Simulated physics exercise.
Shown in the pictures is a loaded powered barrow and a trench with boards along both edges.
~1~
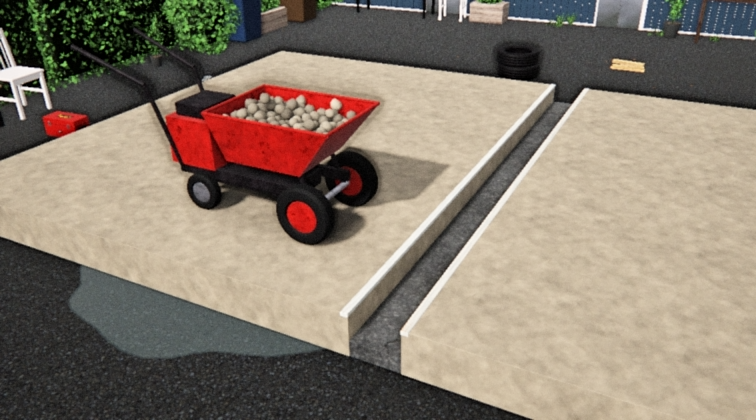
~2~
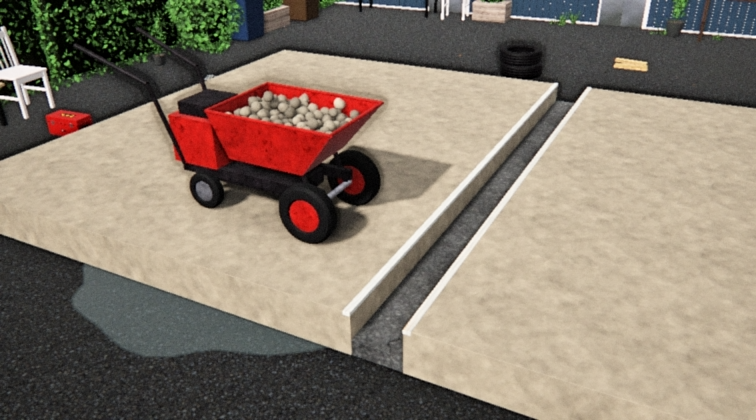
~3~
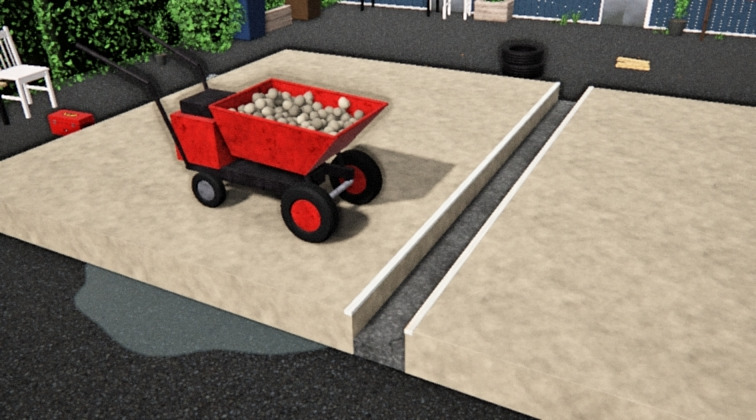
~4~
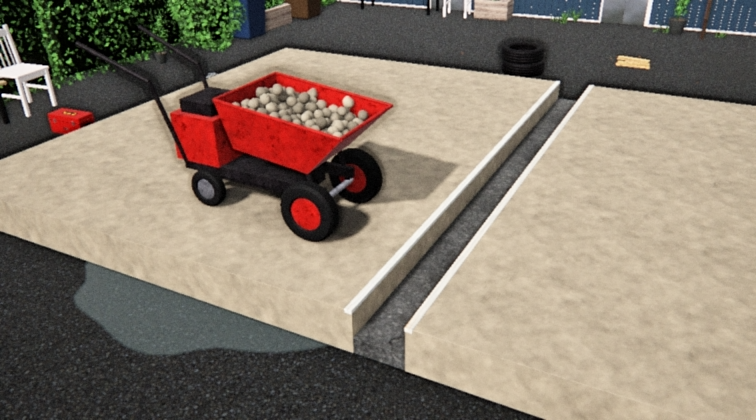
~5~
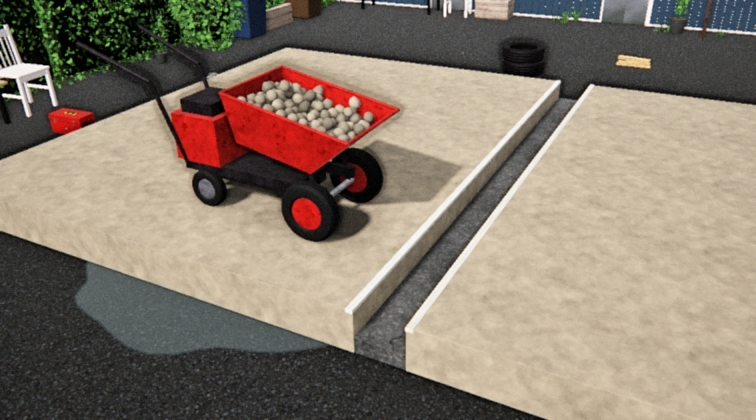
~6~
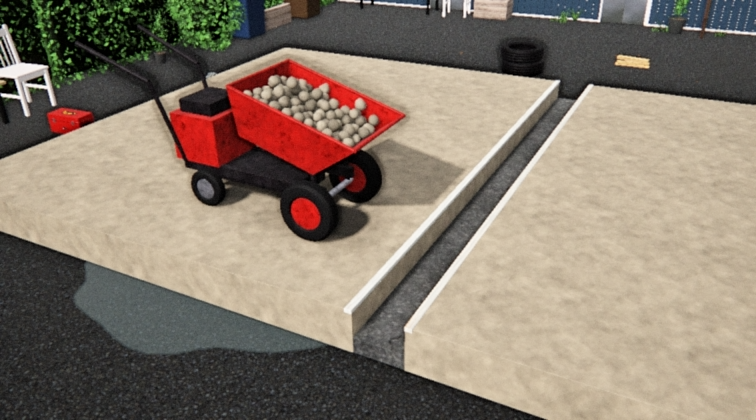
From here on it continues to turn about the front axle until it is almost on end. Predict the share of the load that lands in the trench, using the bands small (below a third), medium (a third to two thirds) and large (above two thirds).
Large.
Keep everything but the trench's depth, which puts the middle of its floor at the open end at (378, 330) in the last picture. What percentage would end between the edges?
I'd say roughly 50 in a hundred.
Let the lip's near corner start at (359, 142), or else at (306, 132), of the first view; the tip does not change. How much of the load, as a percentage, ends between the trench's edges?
First spot: Roughly 20 percent; second spot: Roughly 70 percent.
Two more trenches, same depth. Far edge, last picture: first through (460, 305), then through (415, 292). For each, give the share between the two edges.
First one: 90 per cent; second one: 50 per cent.
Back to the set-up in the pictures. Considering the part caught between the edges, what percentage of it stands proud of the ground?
Around 20 in a hundred.
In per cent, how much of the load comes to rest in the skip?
Close to 10 per cent, give or take.
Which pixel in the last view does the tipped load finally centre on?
Near pixel (442, 254).
Shortly afterwards, skip tipped steeply; the whole lot in the skip.
Next, skip tipped right over; the bulk in the skip; near a quarter in or heaped over the trench; only a few beyond it; only a few falling.
Some moments later, skip tipped right over; near a quarter in the skip; near two thirds in or heaped over the trench; a little beyond it.
In the end, skip tipped right over; a little in the skip; the bulk in or heaped over the trench; a little beyond it.
